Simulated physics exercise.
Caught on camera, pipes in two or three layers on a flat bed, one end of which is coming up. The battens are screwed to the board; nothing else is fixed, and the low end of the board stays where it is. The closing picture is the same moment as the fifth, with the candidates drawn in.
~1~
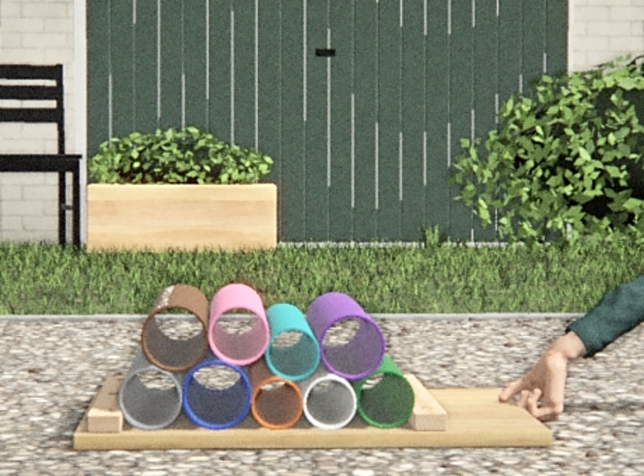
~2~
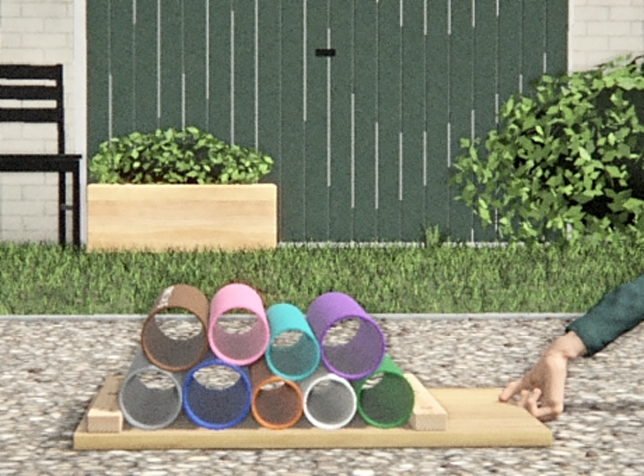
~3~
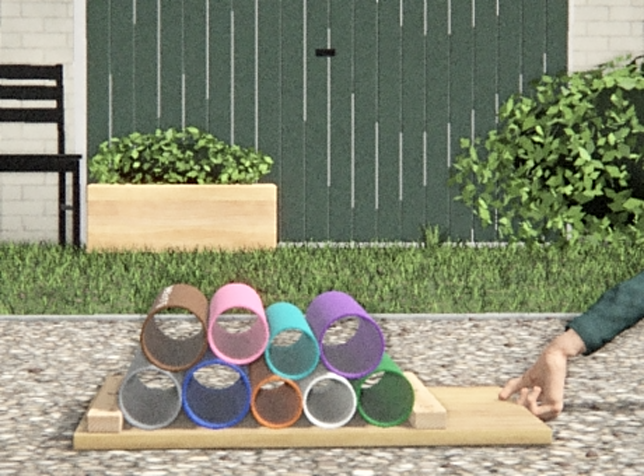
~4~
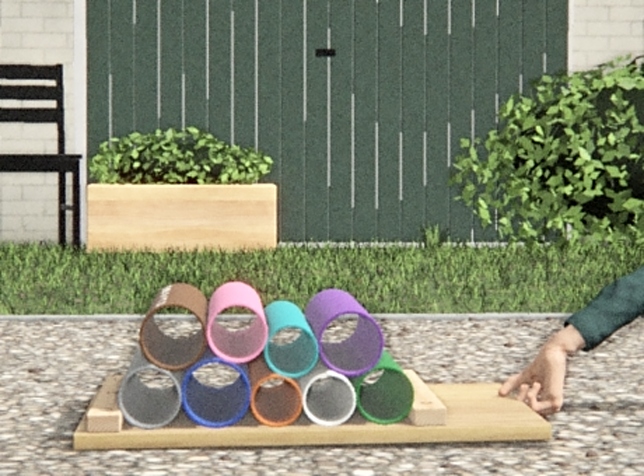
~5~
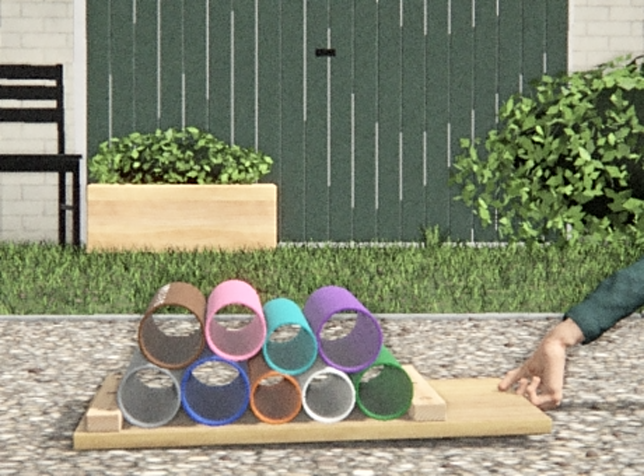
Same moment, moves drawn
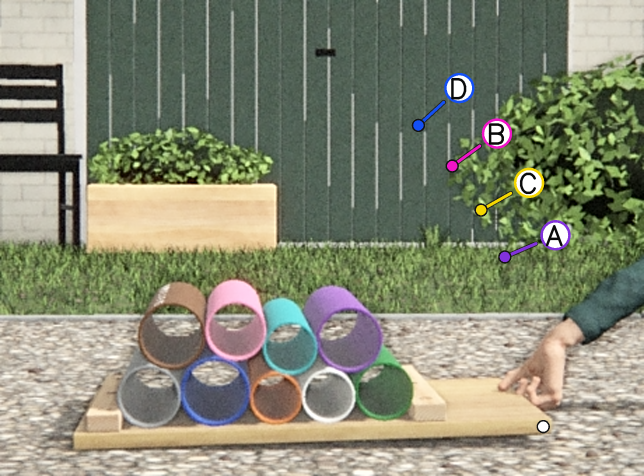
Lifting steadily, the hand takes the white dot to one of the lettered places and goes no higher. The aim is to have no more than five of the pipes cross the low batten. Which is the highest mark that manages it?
Mark D is as high as it can go.
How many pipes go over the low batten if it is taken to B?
At B the number is four.
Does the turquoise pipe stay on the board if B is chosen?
No, with B.
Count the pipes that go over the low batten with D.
At D the number is four.
On the copy, A at (505, 257); B at (452, 166); C at (481, 210); D at (418, 125); the white dot at (544, 426).
On D. First, board at 21°.
Then, board at 41°.
Finally, board at 42°, four over the low batten (purple, turquoise, pink, brown).
By contrast, A two over the low batten (pink, brown); B four over the low batten (purple, turquoise, pink, brown); C four over the low batten (purple, turquoise, pink, brown).
